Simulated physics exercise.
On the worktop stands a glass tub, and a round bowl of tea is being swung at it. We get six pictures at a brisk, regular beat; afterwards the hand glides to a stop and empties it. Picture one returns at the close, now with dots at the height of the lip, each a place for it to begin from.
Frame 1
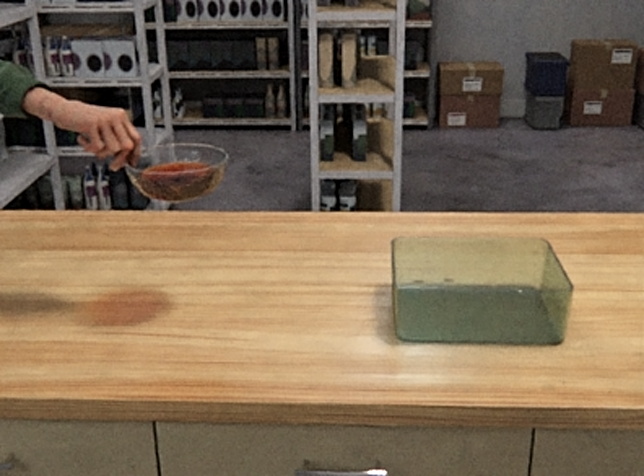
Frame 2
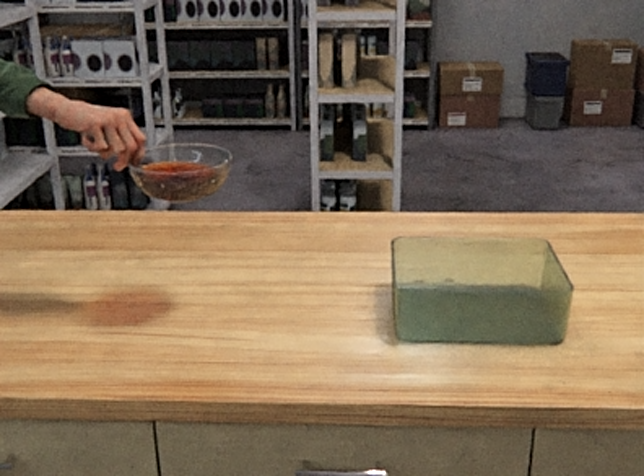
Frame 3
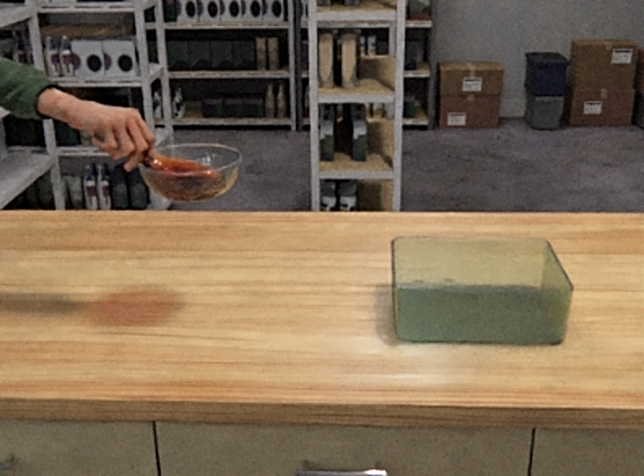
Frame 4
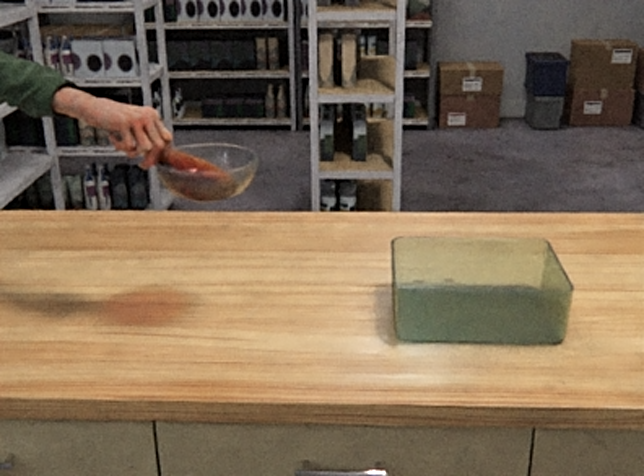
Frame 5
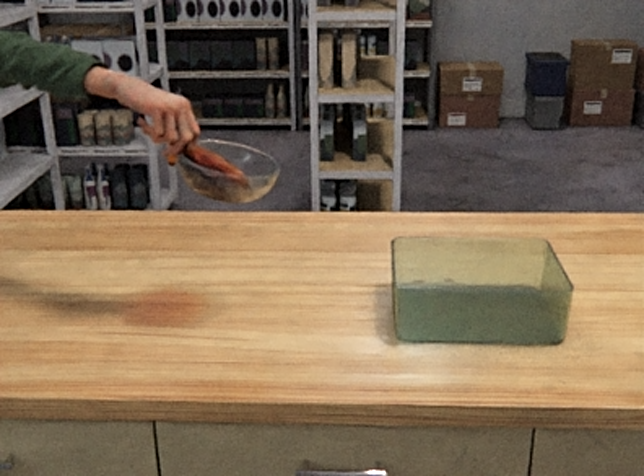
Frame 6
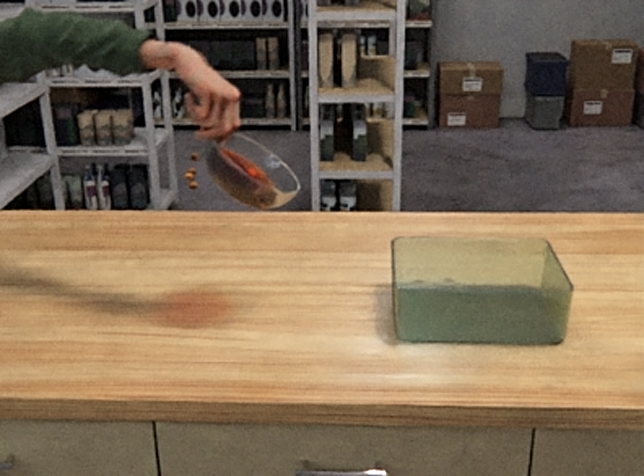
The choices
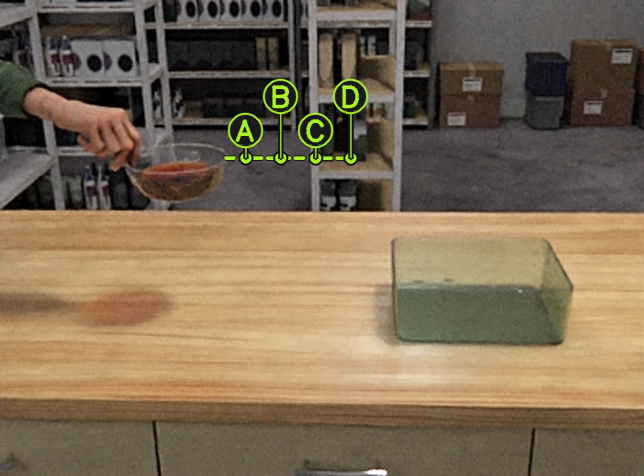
In this clip, a hand in a green sleeve carries a round glass bowl of reddish liquid slightly rightward above a wooden worktop holding a glass tub, then tilts it steeply as a few orange drops appear beside it.
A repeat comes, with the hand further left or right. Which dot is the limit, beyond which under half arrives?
Take A.
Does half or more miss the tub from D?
No, that is safe.
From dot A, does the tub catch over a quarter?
Yes, clearly.
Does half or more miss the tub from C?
No, that is safe.
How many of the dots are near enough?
All four.
On the marked copy, A at (245, 158); B at (280, 158); C at (315, 158); D at (350, 158).
With A, about 65 % lands in the tub, 17 % falls short and 18 % goes beside or beyond.
With B, about 71 % lands in the tub, 7 % falls short and 22 % goes beside or beyond.
With C, about 75 % lands in the tub, 11 % falls short and 14 % goes beside or beyond.
With D, about 86 % lands in the tub, 11 % falls short and 3 % goes beside or beyond.
